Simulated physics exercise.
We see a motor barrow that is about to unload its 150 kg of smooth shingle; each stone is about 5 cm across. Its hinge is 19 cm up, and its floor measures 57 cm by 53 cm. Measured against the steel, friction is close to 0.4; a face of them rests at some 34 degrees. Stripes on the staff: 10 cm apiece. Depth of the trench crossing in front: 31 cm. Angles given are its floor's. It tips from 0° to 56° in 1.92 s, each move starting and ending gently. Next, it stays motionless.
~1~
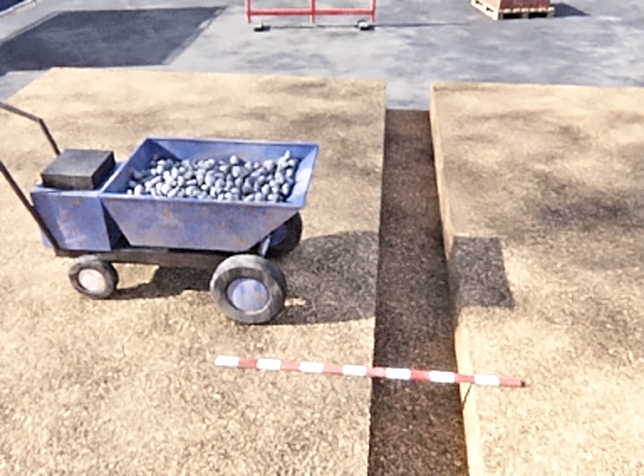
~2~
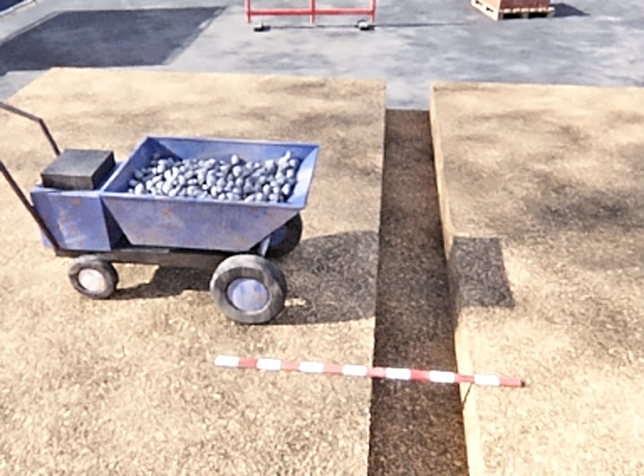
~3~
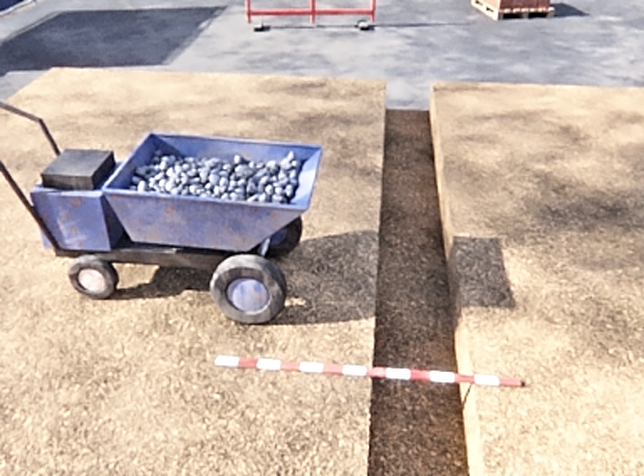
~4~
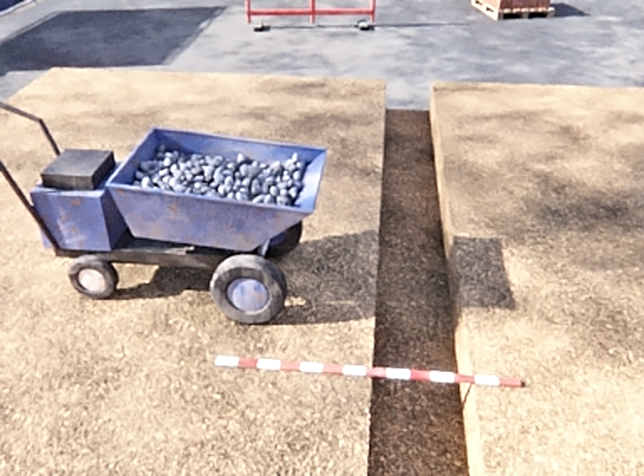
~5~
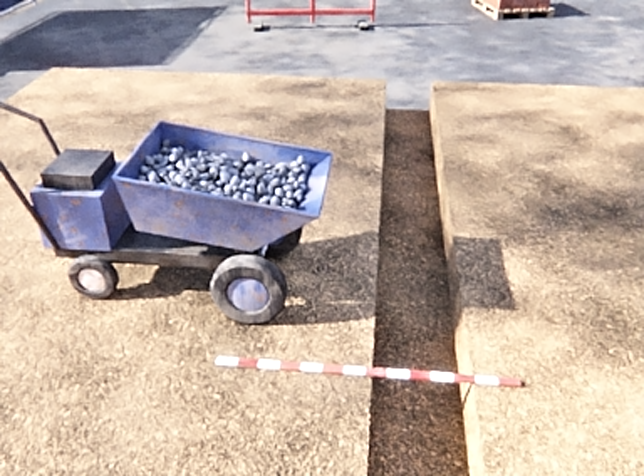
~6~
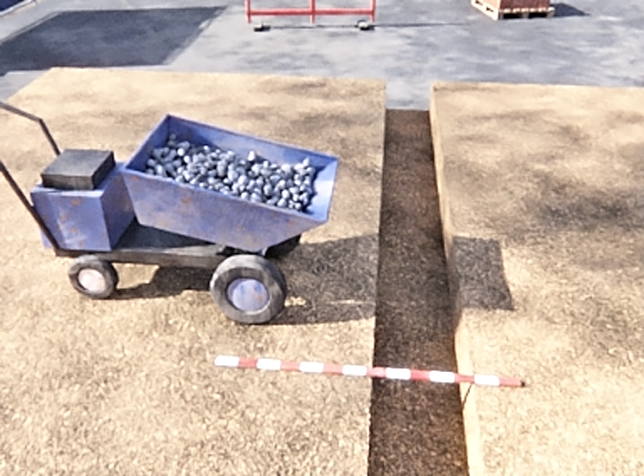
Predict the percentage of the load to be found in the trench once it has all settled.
Roughly 98 percent of the load ends up there.
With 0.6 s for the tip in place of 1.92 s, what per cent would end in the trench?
100 per cent.
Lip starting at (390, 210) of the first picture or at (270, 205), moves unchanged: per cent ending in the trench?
Near 55 then near 70 percent.
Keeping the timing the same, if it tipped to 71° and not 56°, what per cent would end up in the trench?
Roughly 100% would end there.
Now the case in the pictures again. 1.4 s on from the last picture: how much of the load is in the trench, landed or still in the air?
Something like 35 in a hundred.
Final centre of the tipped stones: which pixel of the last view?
Roughly at pixel (409, 328).
Then, 0.8 s after the last picture the floor is at 47°, 100 % in the skip; the foremost stones are at (360, 232).
Then, 1.4 s after the last picture the floor is at 56°, 64 % in the skip, 1 % short of the trench, 35 % in the trench; the foremost stones are at (452, 346).
Then, 1.8 s after the last picture the floor is at 56°, 38 % in the skip, 2 % short of the trench, 61 % in the trench; the foremost stones are at (454, 350).
Then, 3.7 s after the last picture the floor is at 56°, 1 % in the skip, 1 % short of the trench, 98 % in the trench; the foremost stones are at (454, 342).
